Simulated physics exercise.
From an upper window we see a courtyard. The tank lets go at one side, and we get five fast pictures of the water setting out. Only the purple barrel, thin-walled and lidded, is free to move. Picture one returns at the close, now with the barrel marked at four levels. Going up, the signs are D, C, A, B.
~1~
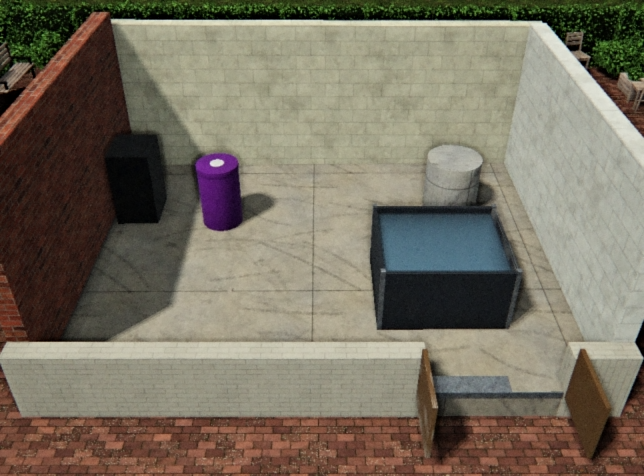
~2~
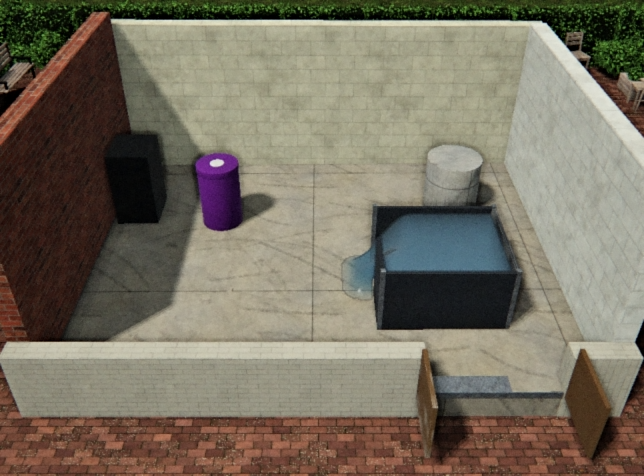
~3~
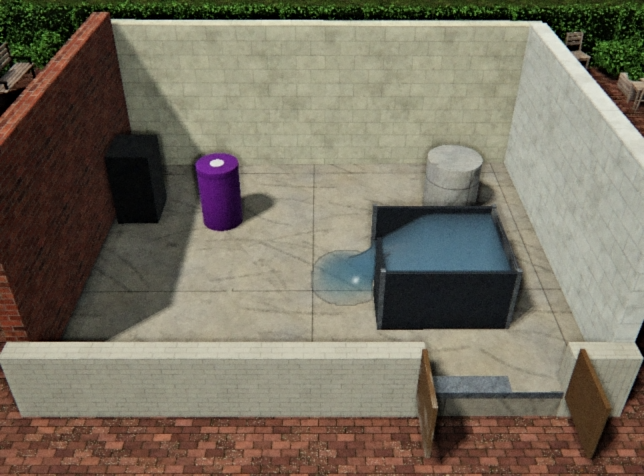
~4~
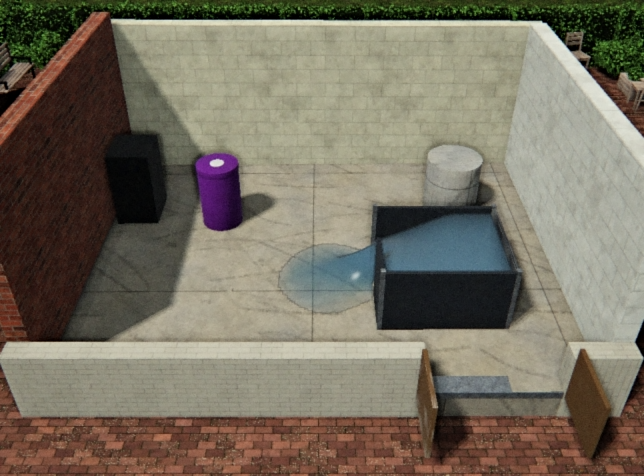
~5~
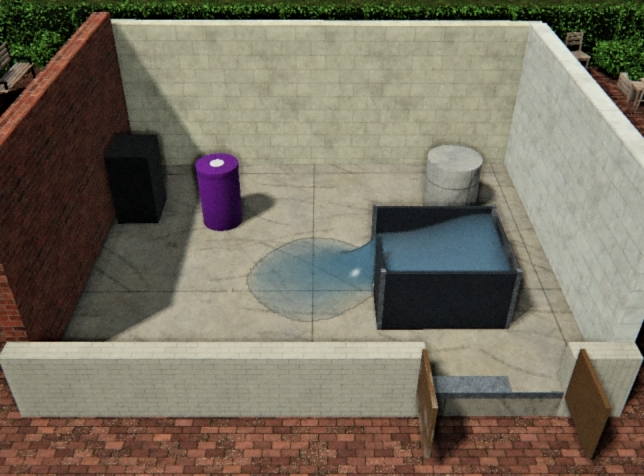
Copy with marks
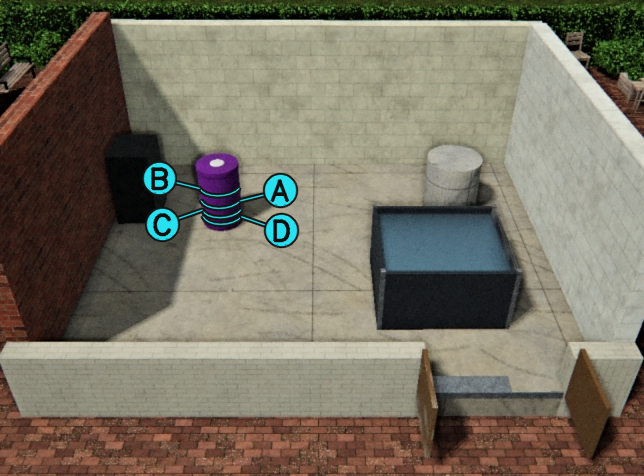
A large dark tank lets water out its left side, spreading across the courtyard floor.
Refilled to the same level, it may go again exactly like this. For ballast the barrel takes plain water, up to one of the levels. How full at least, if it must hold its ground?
C.
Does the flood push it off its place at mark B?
No, not at all.
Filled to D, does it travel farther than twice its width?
No, it does not.
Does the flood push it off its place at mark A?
No, that is safe.
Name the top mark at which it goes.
D it is.
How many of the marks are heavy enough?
Three of them.
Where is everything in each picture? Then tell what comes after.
Lid of the purple barrel at (218, 163); tank full, its middle at (442, 243); open gate at (496, 345).
Water covers 1 % of the ground and is seen nearest the barrel at (348, 265).
Water covers 3 % of the ground and is seen nearest the barrel at (320, 265).
Water covers 5 % of the ground and is seen nearest the barrel at (306, 253).
Lid of the purple barrel at (218, 163); water covers 8 % of the ground and is seen nearest the barrel at (287, 246).
On the marked copy, A at (218, 208); B at (217, 195); C at (219, 217); D at (220, 224); from the bottom up D, C, A, B.
If A is chosen, it does not move.
If B is chosen, it does not move.
If C is chosen, it does not move.
If D is chosen, it is pushed about its own width away.
